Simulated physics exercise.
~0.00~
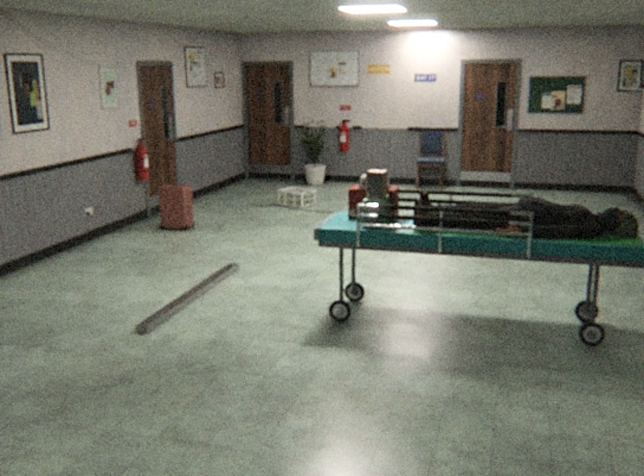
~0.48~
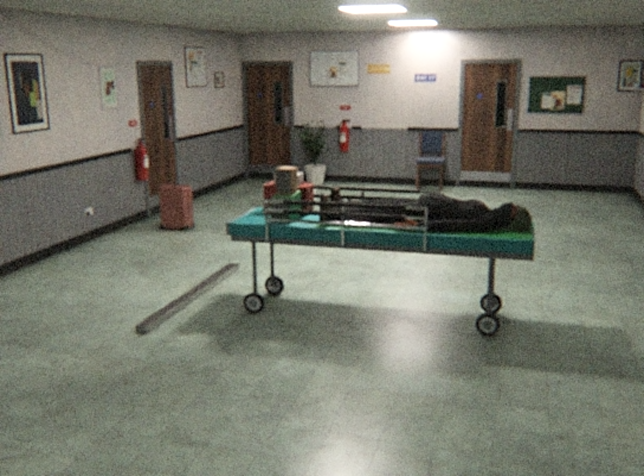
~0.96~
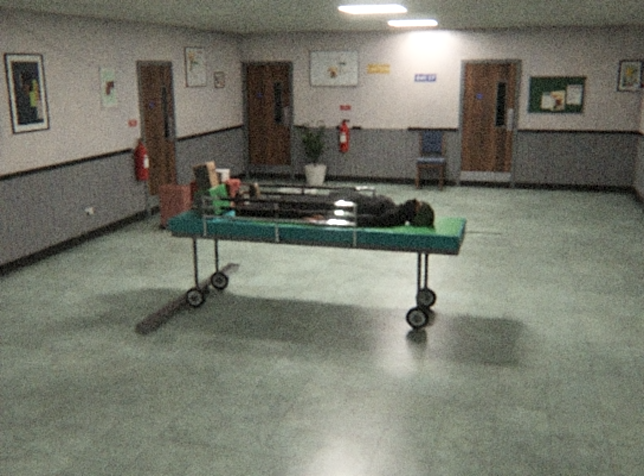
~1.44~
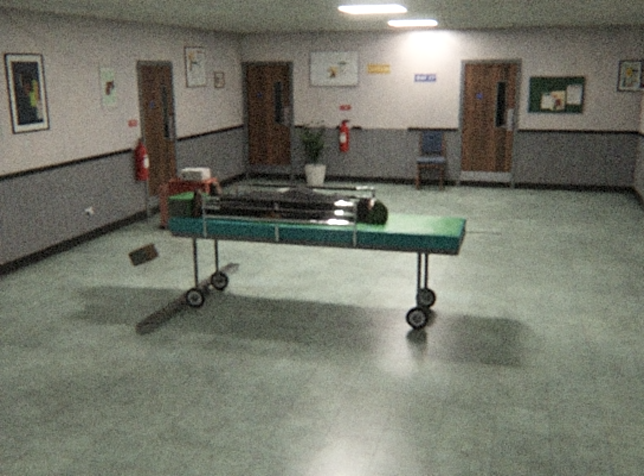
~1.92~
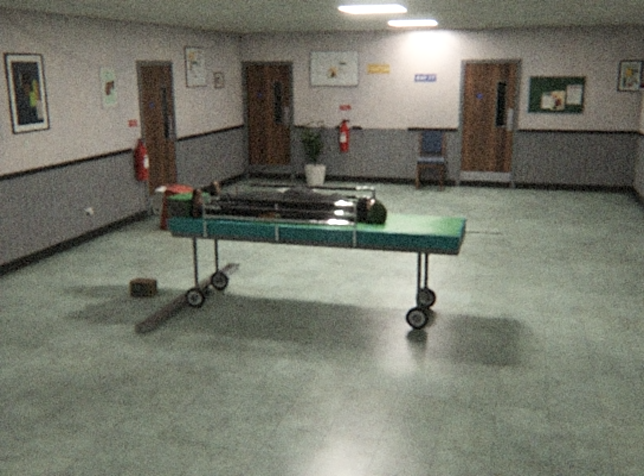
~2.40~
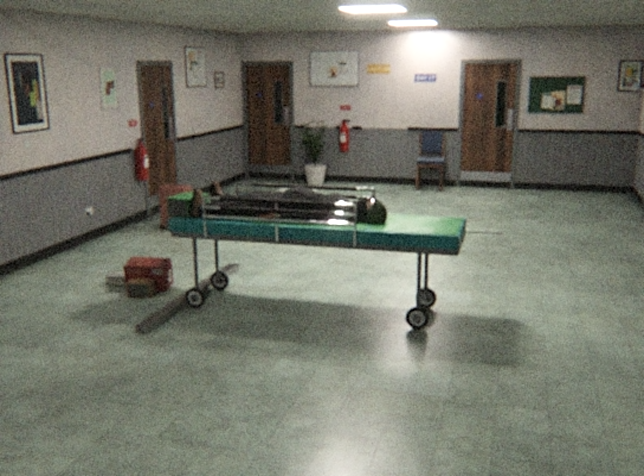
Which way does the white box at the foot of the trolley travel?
The white box moves to the left, riding along with the trolley and then carrying on off its end to the floor.
